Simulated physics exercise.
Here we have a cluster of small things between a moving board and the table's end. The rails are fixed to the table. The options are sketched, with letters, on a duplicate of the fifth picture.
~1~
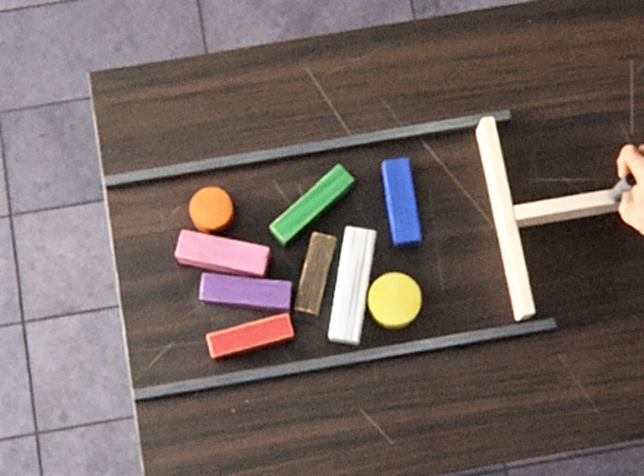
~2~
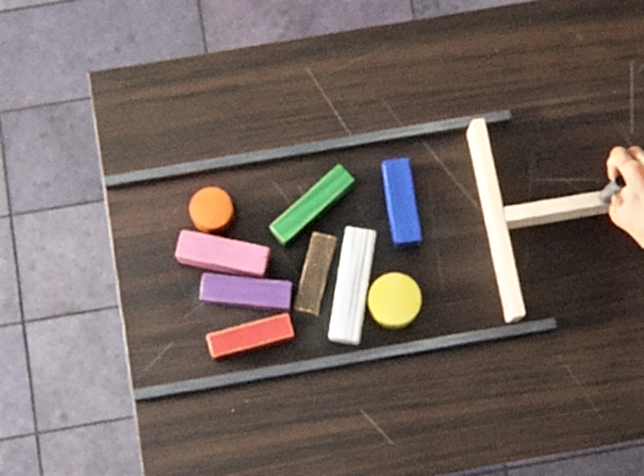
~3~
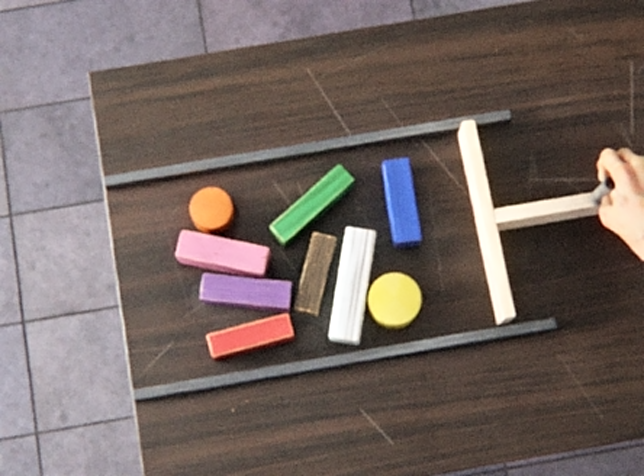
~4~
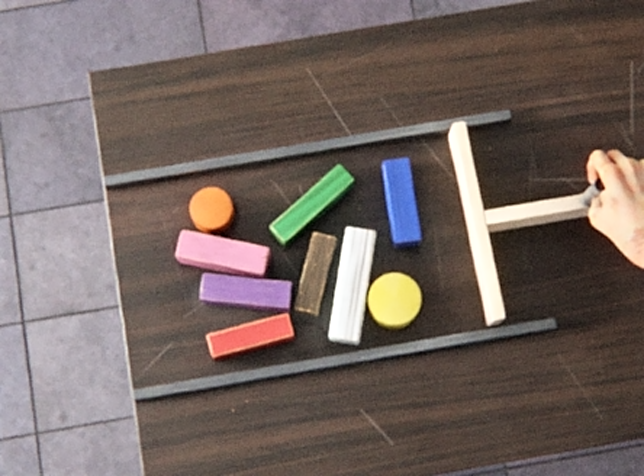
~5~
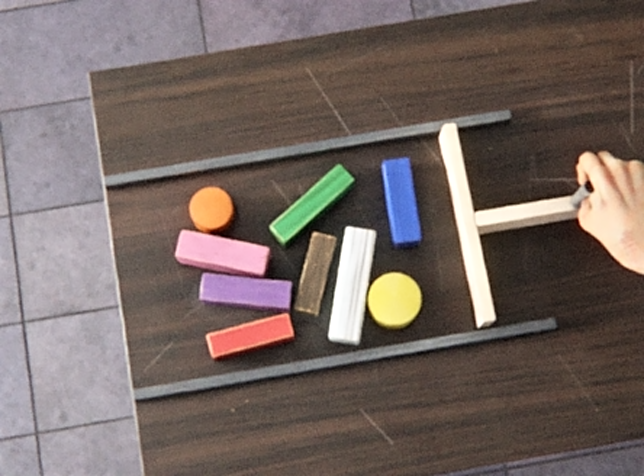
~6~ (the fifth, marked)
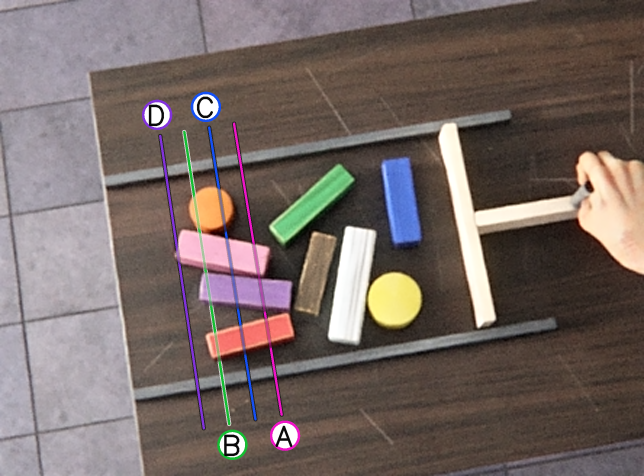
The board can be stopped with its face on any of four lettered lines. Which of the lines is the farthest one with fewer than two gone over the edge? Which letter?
A.
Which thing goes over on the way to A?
The purple bar.
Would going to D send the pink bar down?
By then, yes.
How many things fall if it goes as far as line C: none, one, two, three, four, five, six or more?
In all, three.
On the marked copy, A at (257, 265); B at (206, 274); C at (232, 270); D at (181, 278).
With A. Early on, board (393, 233); yellow tin (372, 305); green stick (306, 208).
Further on, board (317, 246); purple bar (172, 300); red stick (190, 346).
At the end, board (261, 256); purple bar over the edge; red stick (133, 355); one fallen.
As for the rest, B drops three; C drops three; D drops six.
